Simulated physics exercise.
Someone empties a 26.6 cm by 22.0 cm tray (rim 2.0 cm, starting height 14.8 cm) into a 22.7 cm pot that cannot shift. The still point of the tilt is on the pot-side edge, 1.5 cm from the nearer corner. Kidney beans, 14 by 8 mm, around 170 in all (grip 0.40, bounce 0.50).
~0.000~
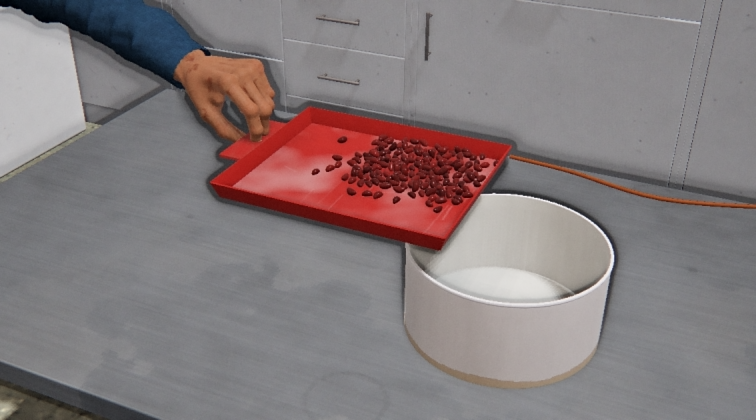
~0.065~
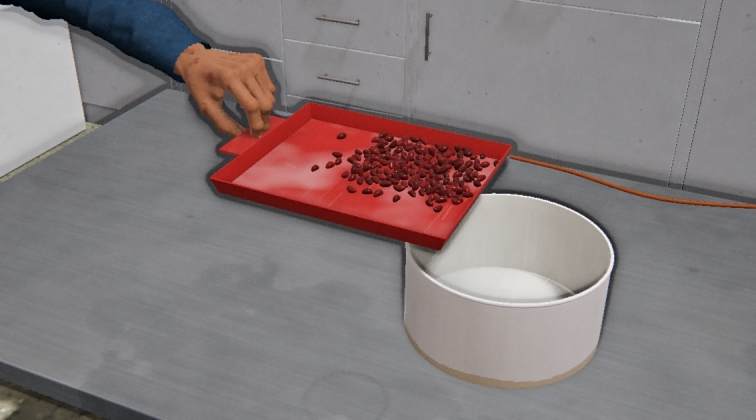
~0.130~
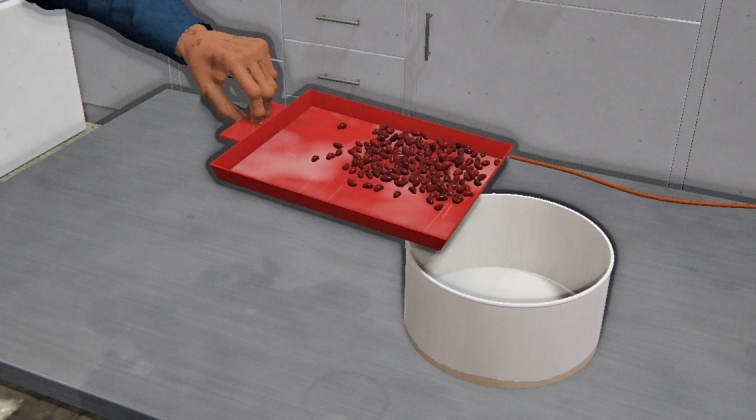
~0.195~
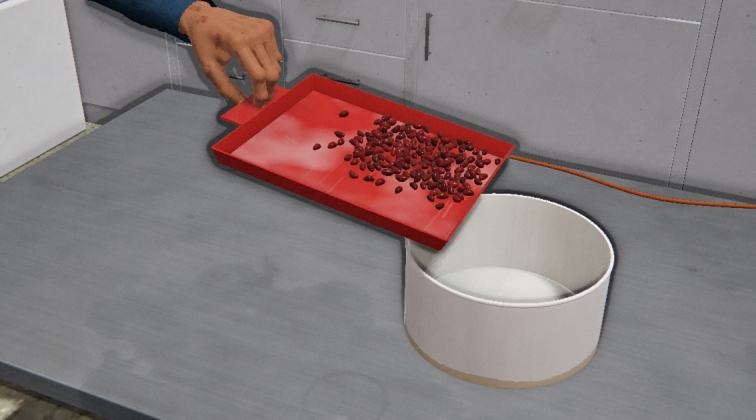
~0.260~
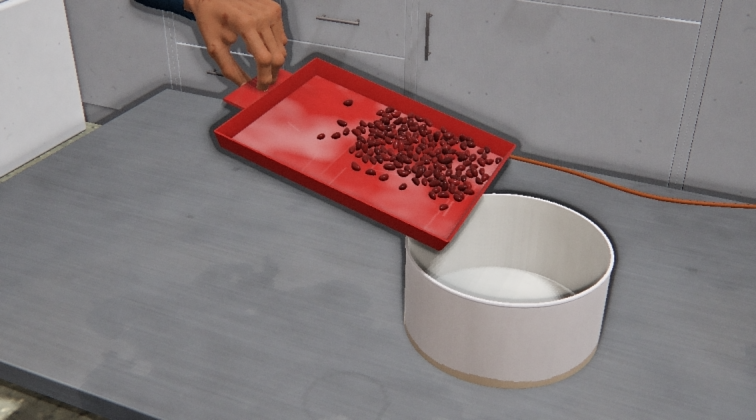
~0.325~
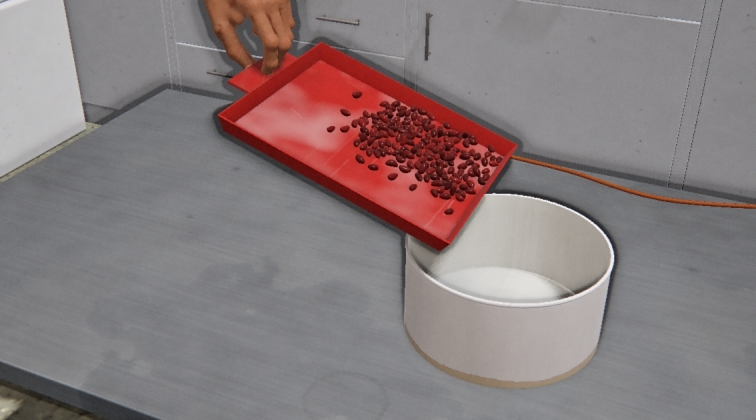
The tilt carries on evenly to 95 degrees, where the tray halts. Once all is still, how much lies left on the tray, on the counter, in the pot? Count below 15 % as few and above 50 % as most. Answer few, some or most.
Tray few, counter few, pot most.
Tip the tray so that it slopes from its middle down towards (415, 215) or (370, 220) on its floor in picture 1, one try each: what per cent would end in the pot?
Some 60 and 5 per cent.
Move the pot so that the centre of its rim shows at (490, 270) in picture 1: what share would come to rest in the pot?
Some 70 per cent.
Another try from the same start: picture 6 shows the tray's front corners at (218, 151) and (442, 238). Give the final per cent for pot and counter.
Pot 45, counter 55.
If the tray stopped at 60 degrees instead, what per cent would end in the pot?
In that case some 20 per cent.
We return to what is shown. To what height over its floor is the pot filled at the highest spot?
Some 1.5 cm.
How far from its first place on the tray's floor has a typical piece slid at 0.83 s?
Roughly 6 cm.
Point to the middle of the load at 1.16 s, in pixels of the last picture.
Around (497, 195).
After 0.83 s, tilt 55 degrees; the tray holds 100 %, the pot 0 %.
After 1.16 s, tilt 79 degrees; the tray holds 70 %, the pot 20 %.
After 1.59 s, tilt 95 degrees; the tray holds 0 %, the pot 95 %.
In the end, at 2.2 s, tray 0 %, counter 5 %, pot 95 %.
